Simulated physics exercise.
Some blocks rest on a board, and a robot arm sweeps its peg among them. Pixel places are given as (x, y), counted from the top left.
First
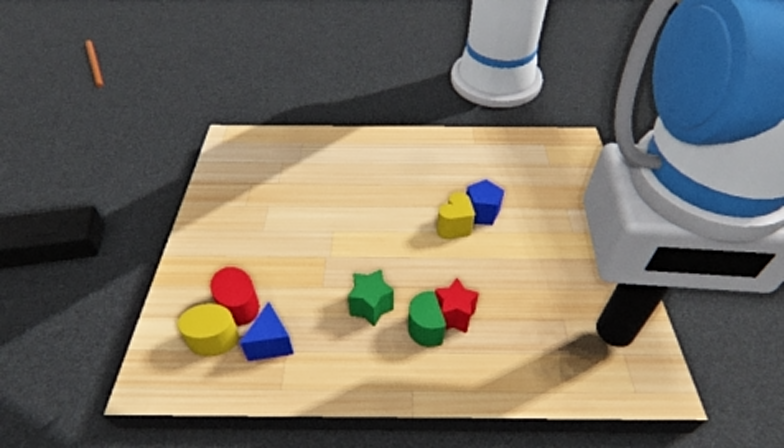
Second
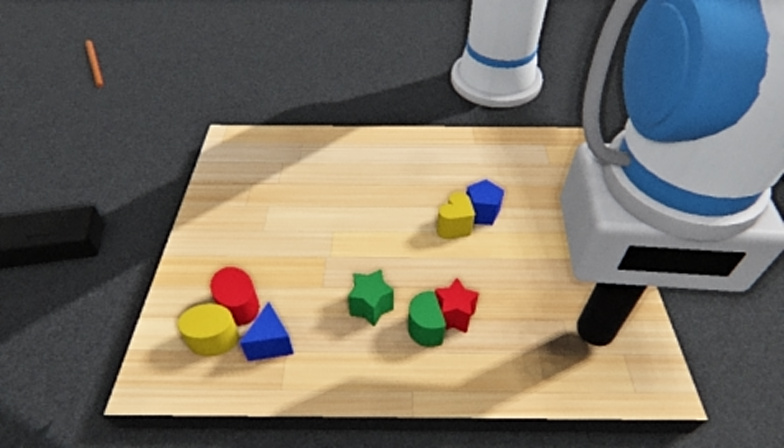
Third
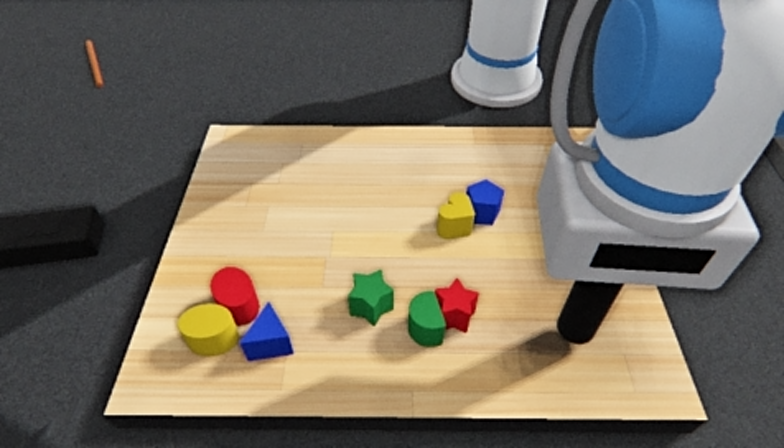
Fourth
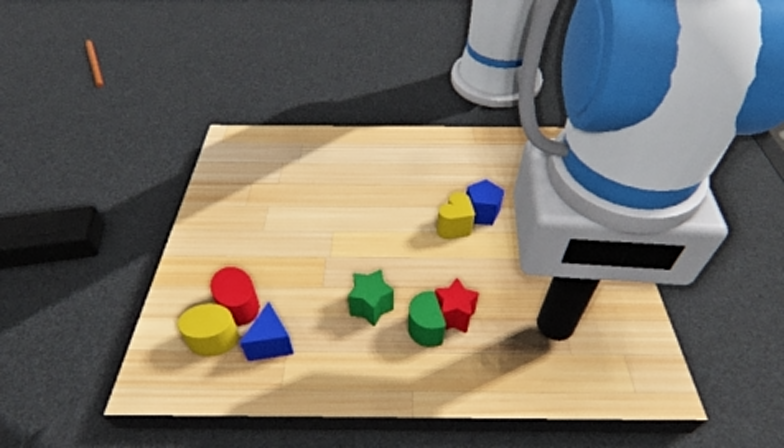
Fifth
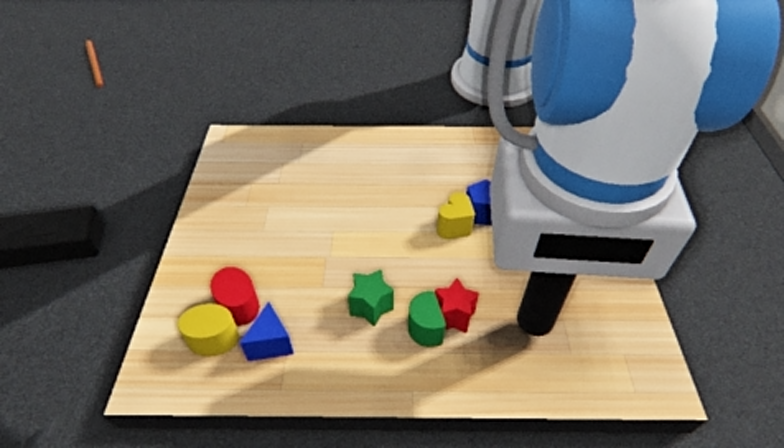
A white and blue robot arm holding a black peg stands at the right of a pale wooden board on a dark surface, seen from above at an angle by a still camera. Yellow, red and blue blocks cluster at lower left, green and red ones near the centre, and yellow and blue ones above. The arm slides its peg steadily leftward a short way, touching no blocks, which stay still.
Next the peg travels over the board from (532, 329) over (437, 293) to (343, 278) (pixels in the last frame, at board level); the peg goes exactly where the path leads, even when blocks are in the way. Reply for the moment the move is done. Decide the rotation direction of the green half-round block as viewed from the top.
Its spin: Anticlockwise.
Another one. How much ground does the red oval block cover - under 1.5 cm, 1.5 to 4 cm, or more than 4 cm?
Offset: Below 1.5 cm.
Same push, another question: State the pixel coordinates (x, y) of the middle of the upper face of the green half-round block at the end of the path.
The top centre is at (407, 319).
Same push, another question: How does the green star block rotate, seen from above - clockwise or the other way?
Short answer: Clockwise.
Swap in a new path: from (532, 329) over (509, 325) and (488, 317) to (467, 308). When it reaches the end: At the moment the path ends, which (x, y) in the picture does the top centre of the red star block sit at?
Around pixel (436, 288).
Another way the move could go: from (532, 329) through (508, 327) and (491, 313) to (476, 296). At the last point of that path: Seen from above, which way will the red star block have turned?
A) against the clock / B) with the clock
Letter A.
On the path given first. One third of the way, peg (468, 295); green half-round block (413, 315), turned 25° anticlockwise; red star block (434, 293), turned 25° anticlockwise.
Two thirds of the way, peg (406, 275); green star block (353, 291), turned 20° clockwise; green half-round block (407, 319), turned 55° anticlockwise; red star block (392, 289), turned 90° anticlockwise.
At the end, peg (342, 269); red oval block still; green star block (347, 295), turned 35° clockwise; green half-round block (407, 319), turned 55° anticlockwise; red star block (384, 289), turned 120° anticlockwise; yellow heart block still.
